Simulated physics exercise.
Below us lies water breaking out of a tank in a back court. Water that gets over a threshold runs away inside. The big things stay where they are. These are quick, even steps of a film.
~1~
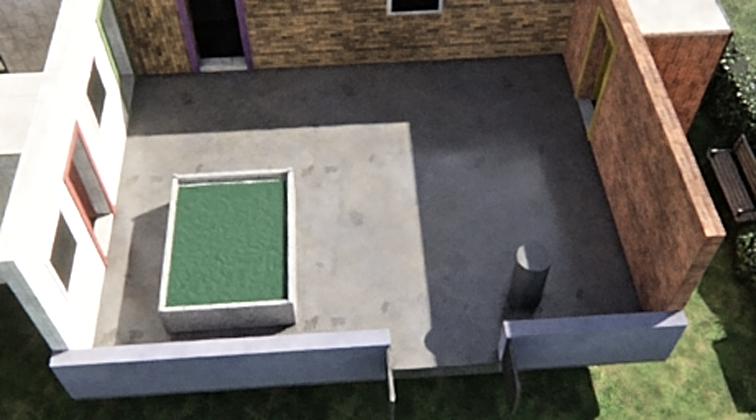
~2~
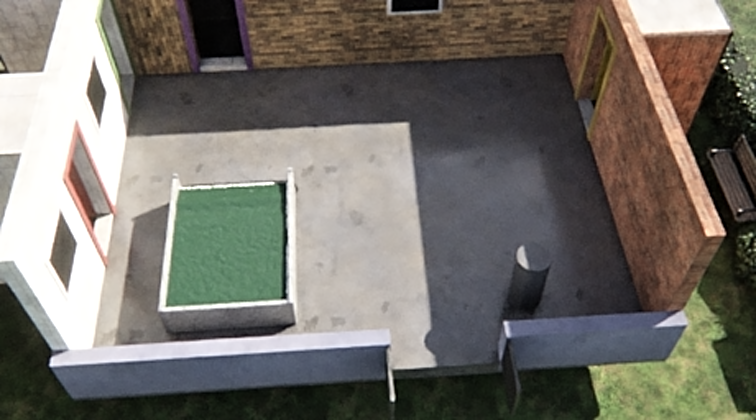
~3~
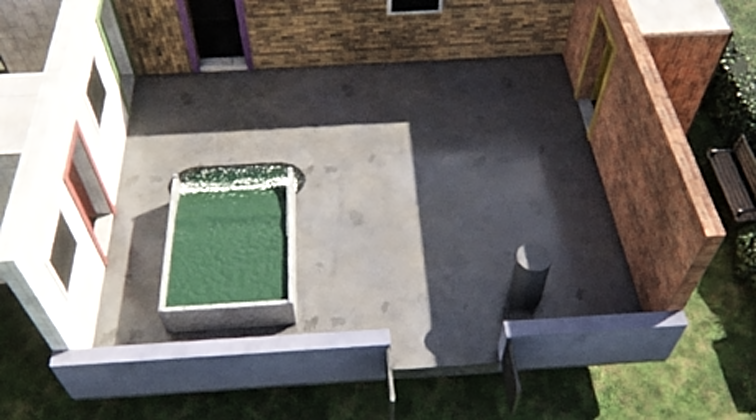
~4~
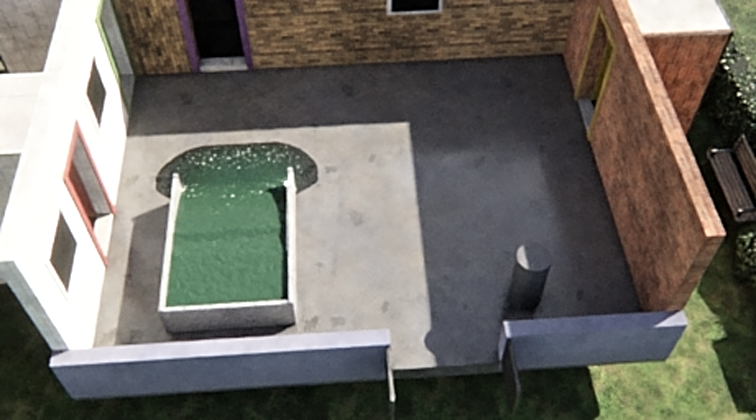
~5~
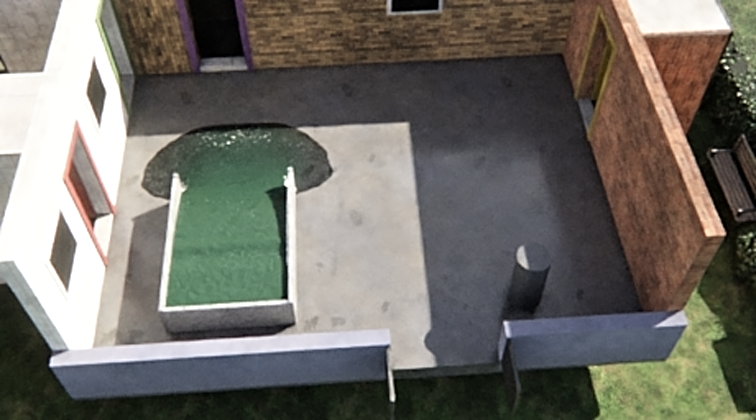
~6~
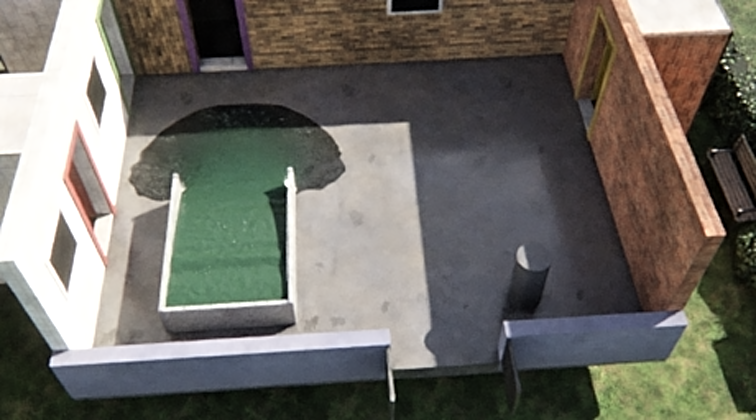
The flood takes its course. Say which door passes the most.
It is the purple one.
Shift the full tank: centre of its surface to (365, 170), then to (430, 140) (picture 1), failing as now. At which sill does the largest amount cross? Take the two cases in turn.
In turn: The door marked yellow, the one in yellow.
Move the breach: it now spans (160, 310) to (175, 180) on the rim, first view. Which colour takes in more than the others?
Most goes in at the one in red.
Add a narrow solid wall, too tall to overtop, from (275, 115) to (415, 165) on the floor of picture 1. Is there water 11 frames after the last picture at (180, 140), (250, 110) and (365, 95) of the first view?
In that order: Wet, wet, no water.
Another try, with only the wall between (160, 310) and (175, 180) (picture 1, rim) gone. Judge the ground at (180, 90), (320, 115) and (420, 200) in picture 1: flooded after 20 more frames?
As listed: Covered, dry, clear.
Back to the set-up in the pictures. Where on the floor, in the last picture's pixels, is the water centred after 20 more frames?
I would point to (254, 148).
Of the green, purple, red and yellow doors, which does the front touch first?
First comes the door marked purple.
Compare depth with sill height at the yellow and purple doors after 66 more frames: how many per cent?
Roughly 160 per cent, then 20 per cent.
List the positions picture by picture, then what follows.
The first picture shows still water in the tank at (231, 238).
In the second picture, water pours out on the tank's far side and has run to a hidden place.
In the third picture, water pours out on the tank's far side and has run to a hidden place.
In the fourth picture, the front is at (174, 165), out from the gap on the tank's far side.
In the fifth picture, the front is at (194, 134), out from the gap on the tank's far side.
In the sixth picture, water pours out on the tank's far side and has run to (199, 114).
A moment on, water covers 25 % of the floor; yellow door not reached, purple door a trickle in, red door not reached, green door not reached.
Next, water covers 30 % of the floor; yellow door not reached, purple door some in, red door not reached, green door a trickle in.
Then, water covers 35 % of the floor; yellow door not reached, purple door a lot in, red door not reached, green door some in.
Later, water covers 60 % of the floor; yellow door some in, purple door a lot in, red door wet at the sill, nothing in, green door some in.
In the end, water covers 90 % of the floor; yellow door some in, purple door a lot in, red door wet at the sill, nothing in, green door some in; the purple door has let in the most.
